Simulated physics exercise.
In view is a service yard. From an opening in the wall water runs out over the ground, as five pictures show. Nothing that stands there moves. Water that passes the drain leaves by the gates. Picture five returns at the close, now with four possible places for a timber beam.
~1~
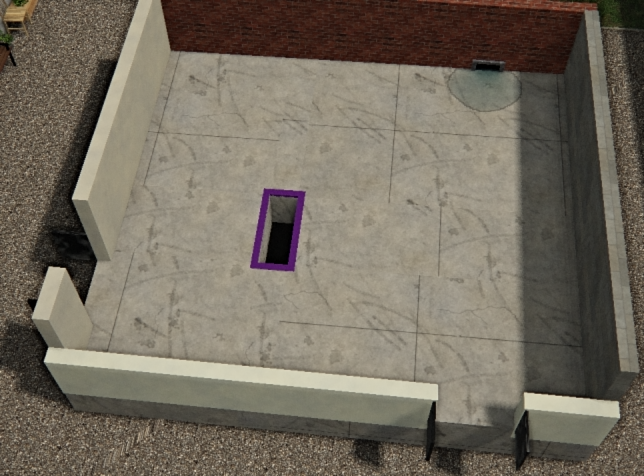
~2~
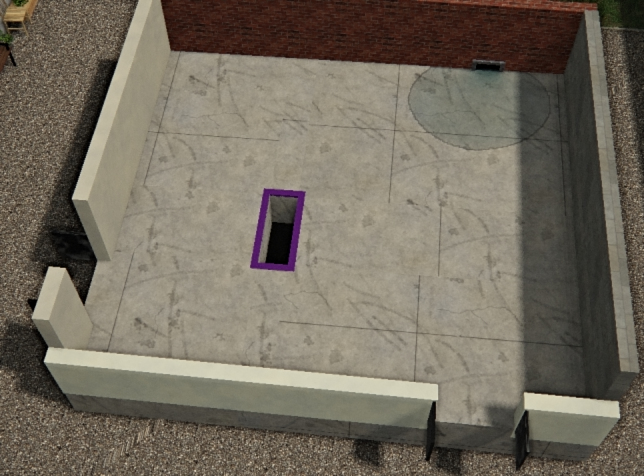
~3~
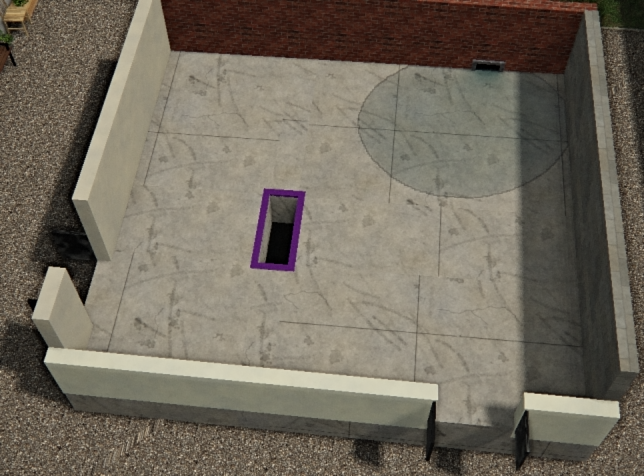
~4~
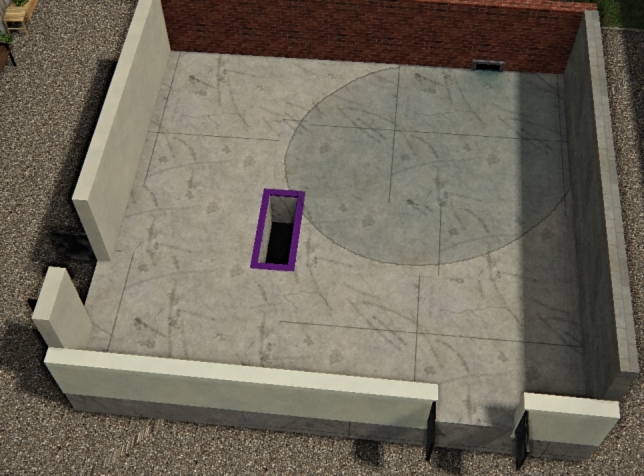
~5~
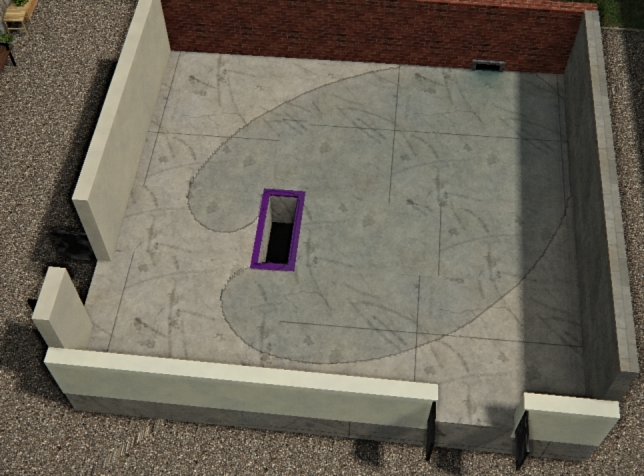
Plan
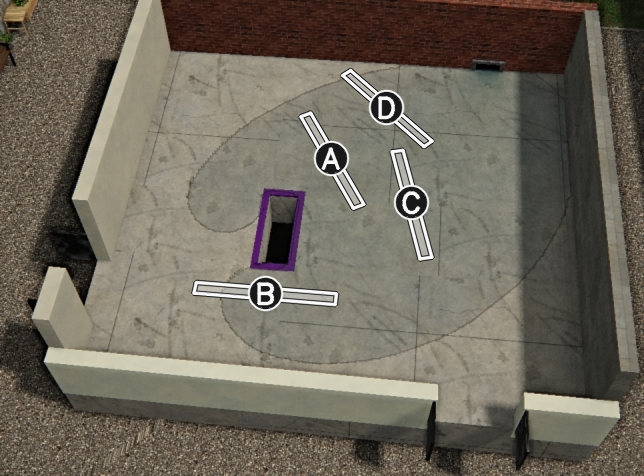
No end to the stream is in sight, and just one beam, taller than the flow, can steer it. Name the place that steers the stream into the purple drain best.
B.
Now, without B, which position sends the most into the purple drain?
Position D.
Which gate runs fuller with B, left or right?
More leaves on the left.
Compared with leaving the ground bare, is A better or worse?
Position A is worse.
In white, A from (305, 114) to (358, 206); B from (195, 287) to (335, 299); C from (397, 151) to (425, 258); D from (346, 72) to (428, 143).
For position A, about 8 % of the stream goes into the purple drain, about 88 % out by the gates.
For position B, about 36 % of the stream goes into the purple drain, about 63 % out by the gates.
For position C, about 13 % of the stream goes into the purple drain, about 85 % out by the gates.
For position D, about 18 % of the stream goes into the purple drain, about 79 % out by the gates.
